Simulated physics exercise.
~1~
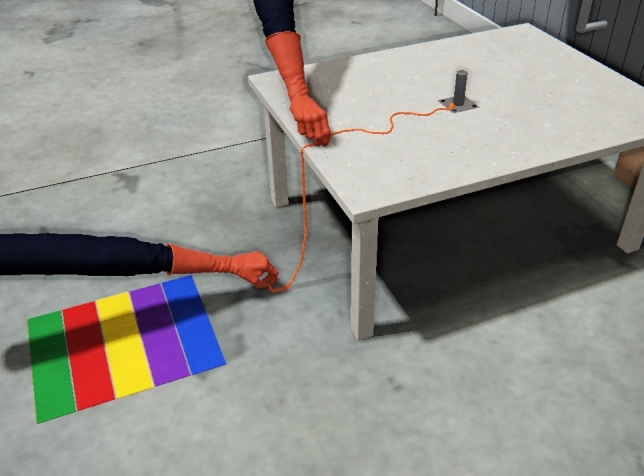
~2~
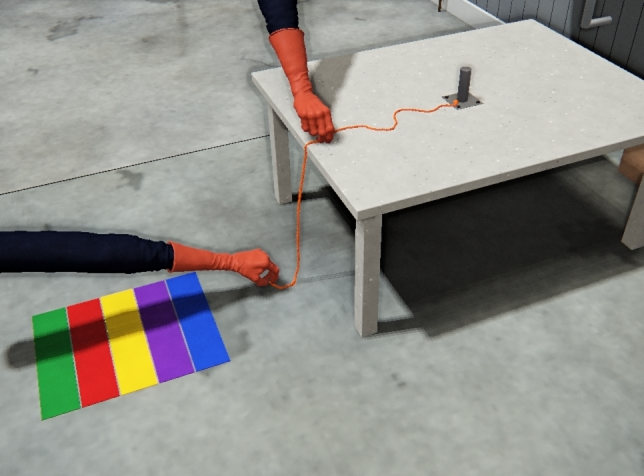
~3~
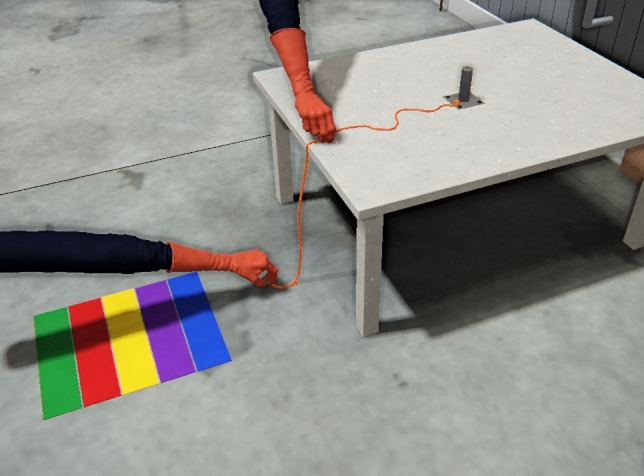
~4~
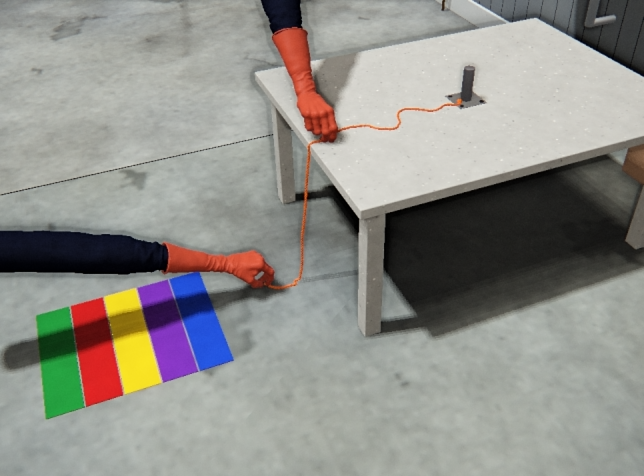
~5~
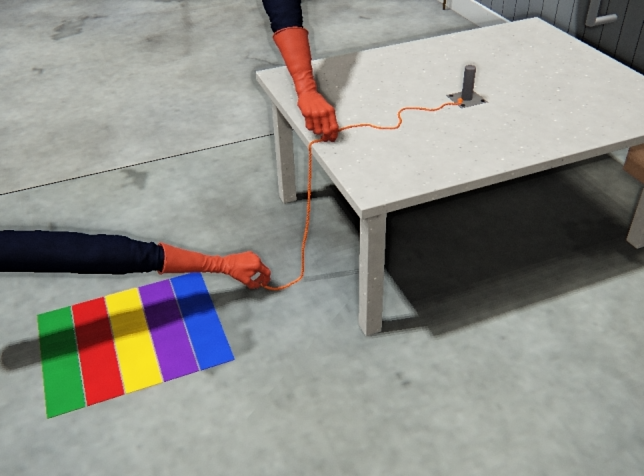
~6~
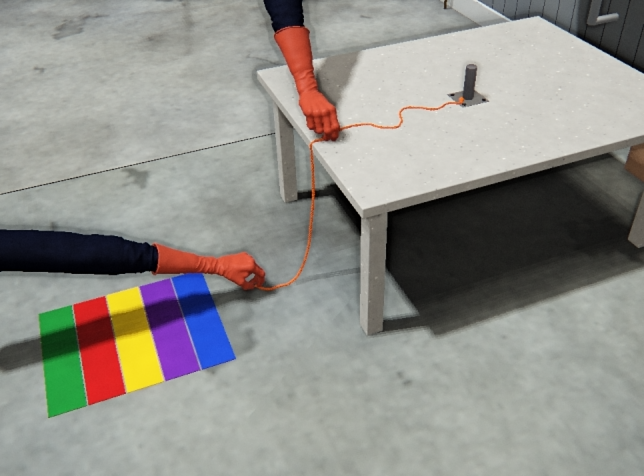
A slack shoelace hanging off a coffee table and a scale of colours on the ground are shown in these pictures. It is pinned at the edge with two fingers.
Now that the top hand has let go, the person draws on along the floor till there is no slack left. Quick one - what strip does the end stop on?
The yellow strip.
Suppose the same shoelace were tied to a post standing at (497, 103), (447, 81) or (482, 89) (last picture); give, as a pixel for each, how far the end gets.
You'd get roughly (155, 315), (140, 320) and (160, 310), one for each try.
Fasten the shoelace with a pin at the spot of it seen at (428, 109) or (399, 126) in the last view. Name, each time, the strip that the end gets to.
Try 1: Yellow; try 2: Purple.
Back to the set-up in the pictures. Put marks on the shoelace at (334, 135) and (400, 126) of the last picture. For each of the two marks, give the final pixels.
I'd say about (303, 154) for one and about (369, 125) for the other.
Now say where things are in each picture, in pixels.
End (268, 284); blue (203, 351); purple (167, 362); yellow (131, 373); red (93, 385); green (54, 397), in the first picture.
End (269, 282); shoelace through (438, 108) (396, 121) (339, 130) (304, 168) (298, 224) (297, 272), in the second picture.
End (268, 282), in the third picture.
End (265, 284); shoelace through (441, 108) (400, 121) (343, 129) (308, 167) (304, 223) (301, 272), in the fourth picture.
End (261, 284), in the fifth picture.
End (256, 285); shoelace through (443, 106) (402, 119) (345, 128) (313, 166) (311, 220) (301, 270), in the sixth picture.
A little later, end near (196, 302); over blue.
Next, end near (153, 315); over purple.
When it is tight, end near (128, 322); over yellow. It halts on the yellow strip.
